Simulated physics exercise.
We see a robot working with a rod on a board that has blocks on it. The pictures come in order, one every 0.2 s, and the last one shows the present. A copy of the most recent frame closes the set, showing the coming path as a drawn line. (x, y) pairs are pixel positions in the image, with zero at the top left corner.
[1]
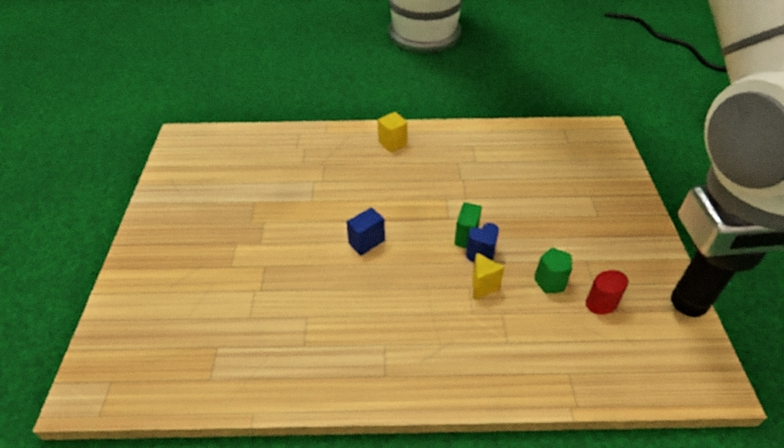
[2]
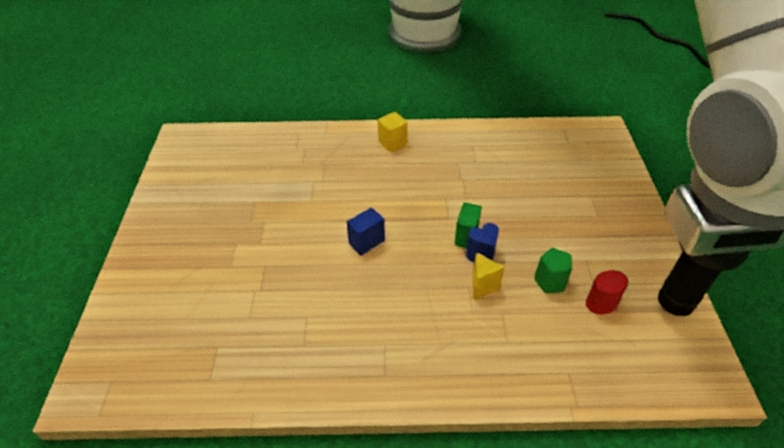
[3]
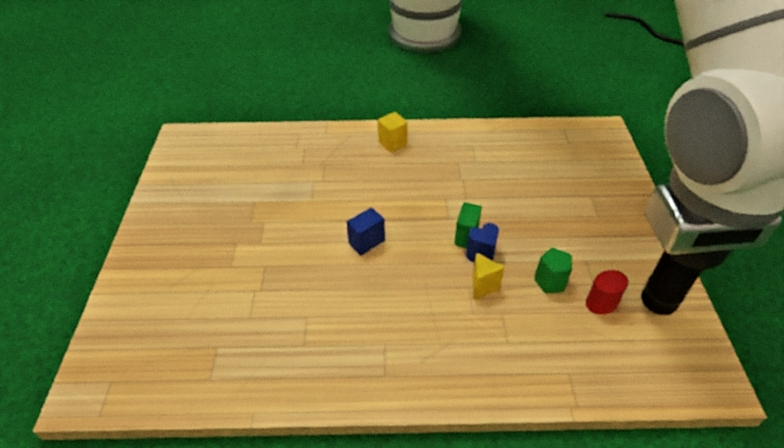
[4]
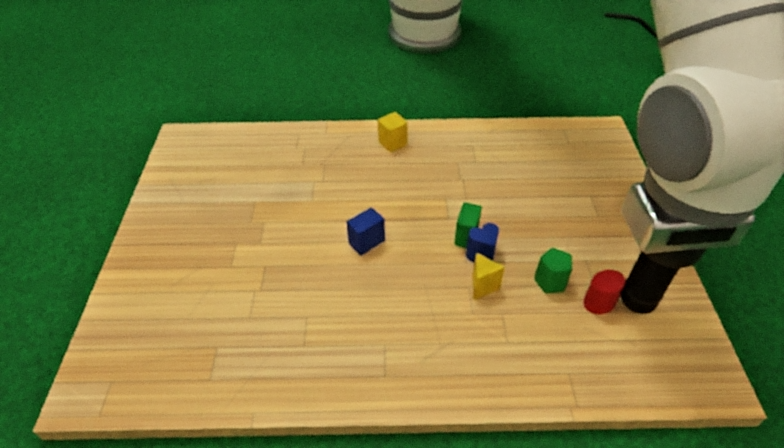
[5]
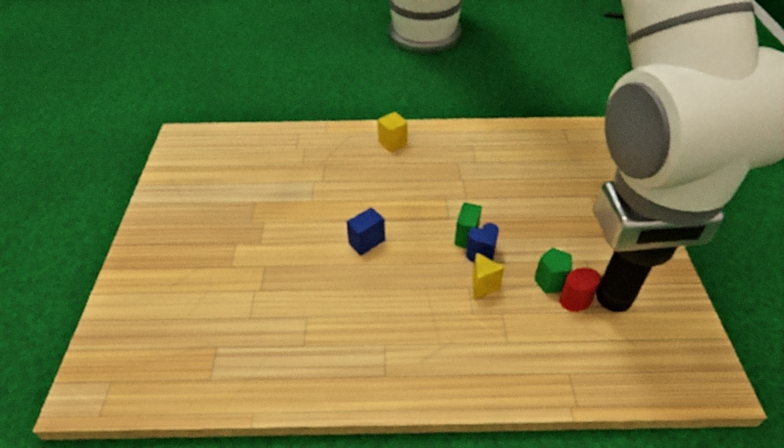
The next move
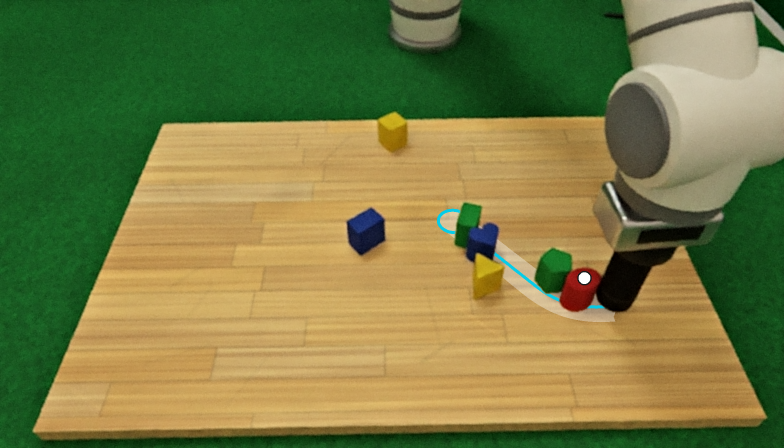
On a wooden board scattered with small colored blocks, a robot arm moved its black rod left from the right side, met the red block, and nudged it slightly left toward the green one.
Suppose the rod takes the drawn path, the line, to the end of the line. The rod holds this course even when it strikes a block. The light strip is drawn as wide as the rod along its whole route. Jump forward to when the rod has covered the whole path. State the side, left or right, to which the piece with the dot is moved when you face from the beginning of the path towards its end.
Sideways, to the left.
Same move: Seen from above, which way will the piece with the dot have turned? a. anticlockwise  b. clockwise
a.
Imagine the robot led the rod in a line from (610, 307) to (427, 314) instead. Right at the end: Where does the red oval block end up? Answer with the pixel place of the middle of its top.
At roughly (430, 264).
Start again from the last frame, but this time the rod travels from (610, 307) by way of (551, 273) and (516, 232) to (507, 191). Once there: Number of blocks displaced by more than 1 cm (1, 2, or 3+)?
I think two will be displaced.
The line goes from (610, 307) by way of (545, 293) and (496, 255) to (454, 221); the dot is on the red oval block.
What follows on the original path. One third of the way, rod at (547, 285); green pentagonal block at (537, 247), turned 65° clockwise; red oval block at (521, 276), turned 55° anticlockwise.
Two thirds of the way, rod at (498, 247); green oblong block at (465, 212), turned 20° clockwise; blue heart block at (472, 231); green pentagonal block at (516, 215), turned 115° clockwise; red oval block at (512, 273), turned 90° anticlockwise.
At the end, rod at (454, 213); green oblong block at (431, 193); blue heart block at (456, 228), turned 50° anticlockwise; green pentagonal block at (515, 213), turned 125° clockwise; red oval block at (512, 273), turned 90° anticlockwise.
